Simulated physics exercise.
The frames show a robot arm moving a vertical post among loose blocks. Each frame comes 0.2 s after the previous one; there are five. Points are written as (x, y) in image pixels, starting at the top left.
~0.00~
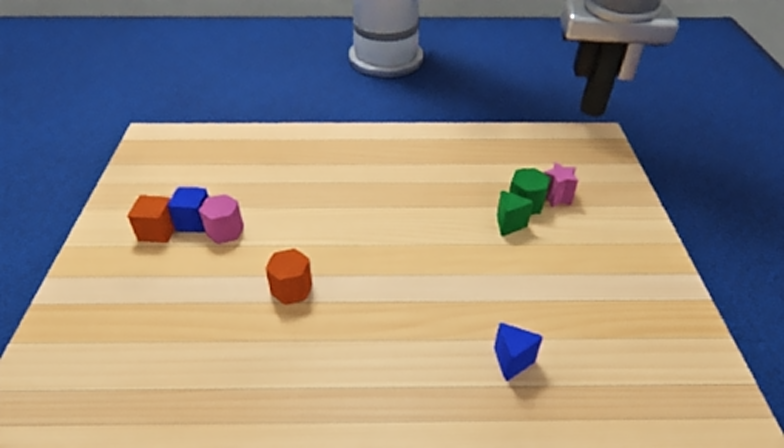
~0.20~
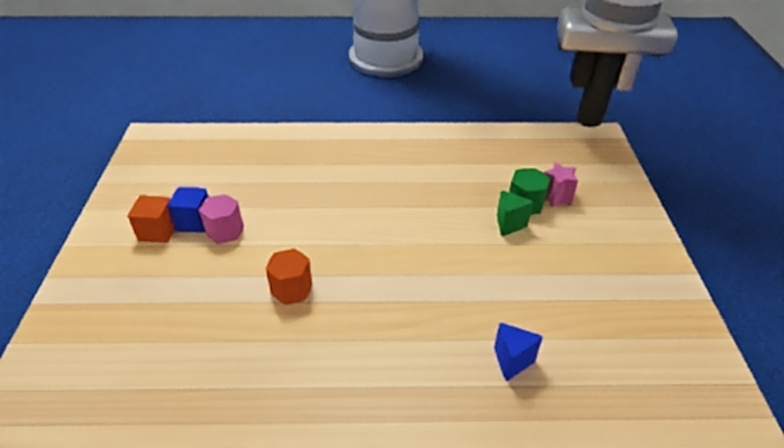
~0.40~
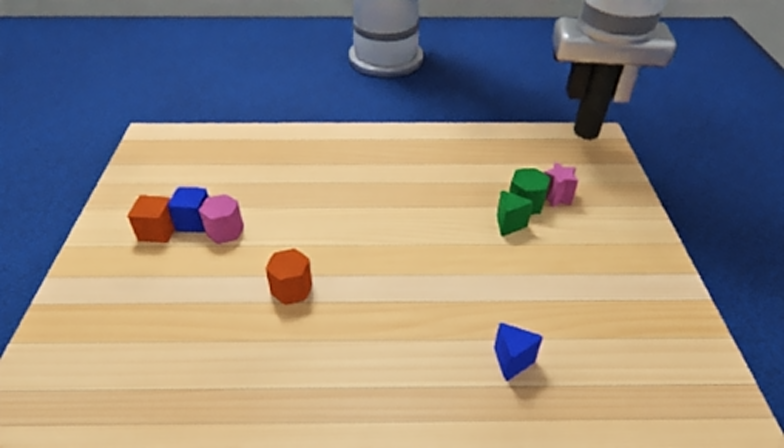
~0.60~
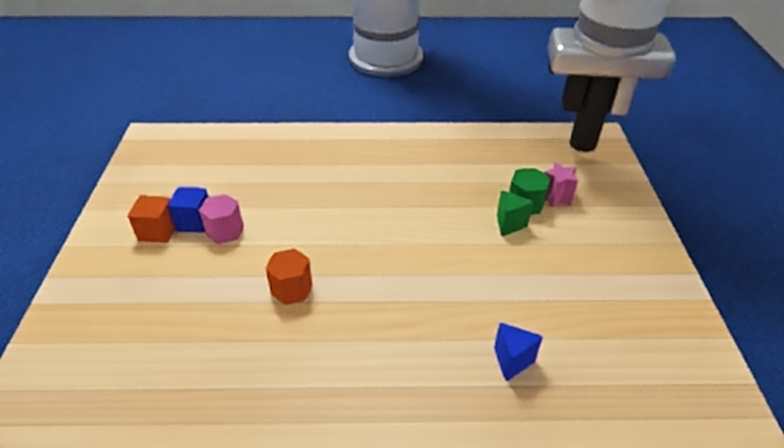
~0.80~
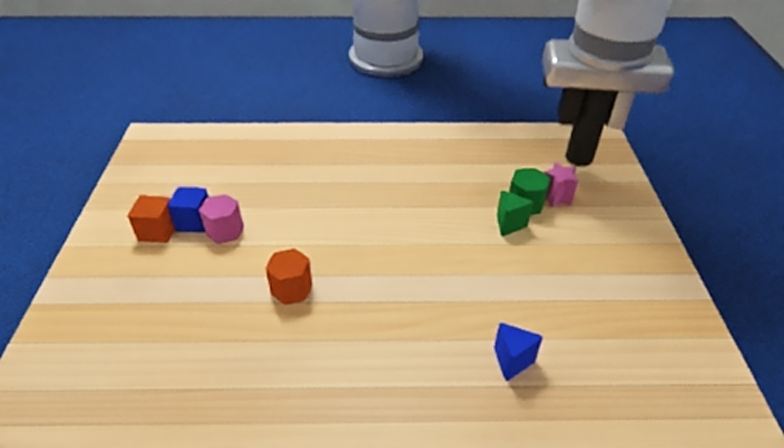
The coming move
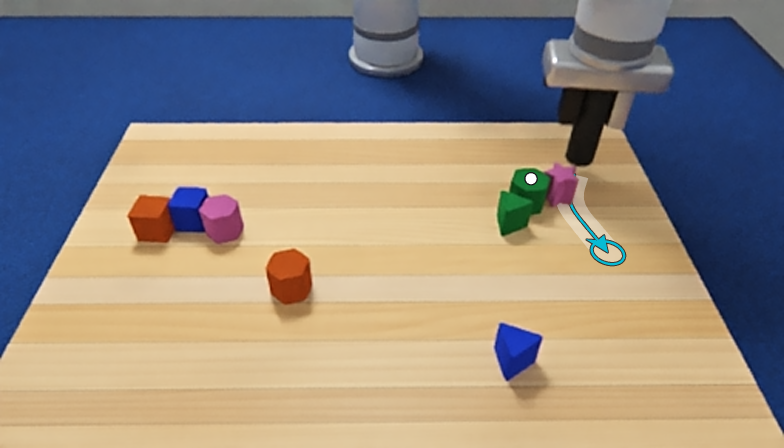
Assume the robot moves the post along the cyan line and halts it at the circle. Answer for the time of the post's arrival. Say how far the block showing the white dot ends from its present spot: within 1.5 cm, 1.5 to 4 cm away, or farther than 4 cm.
Shift of under 1.5 cm.
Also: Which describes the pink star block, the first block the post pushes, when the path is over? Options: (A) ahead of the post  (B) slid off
My pick is B.
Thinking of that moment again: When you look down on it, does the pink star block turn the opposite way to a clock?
No
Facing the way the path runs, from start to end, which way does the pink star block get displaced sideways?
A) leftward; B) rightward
B (rightward)
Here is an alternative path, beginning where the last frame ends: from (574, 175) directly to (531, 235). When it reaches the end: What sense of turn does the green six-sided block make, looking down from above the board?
Direction: Clockwise.
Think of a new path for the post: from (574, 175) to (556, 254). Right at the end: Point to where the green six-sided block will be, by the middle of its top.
(513, 188)
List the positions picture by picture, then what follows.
In the first picture, post tip (592, 111); block tops, green triangle (514, 201); green six-sided block (531, 179); pink star block (562, 172).
In the second picture, post (589, 122); blocks unchanged.
In the third picture, post (586, 133); blocks unchanged.
In the fourth picture, post (582, 146); blocks unchanged.
In the fifth picture, post (579, 160); green triangle (514, 201); green six-sided block (531, 179); pink star block (562, 172).
Path on the board, from (574, 175) by way of (569, 198) and (584, 224) to (608, 253); the dot is on the green six-sided block.
The first path, step by step. One third of the way, post (574, 183); green six-sided block (526, 182), turned 15° clockwise; pink star block (558, 184), turned 35° clockwise.
Two thirds of the way, post (590, 209); green six-sided block (525, 183), turned 20° clockwise; pink star block (558, 192), turned 65° clockwise.
At the end, post (614, 237); green triangle in place; green six-sided block (525, 183), turned 20° clockwise; pink star block (558, 192), turned 65° clockwise.
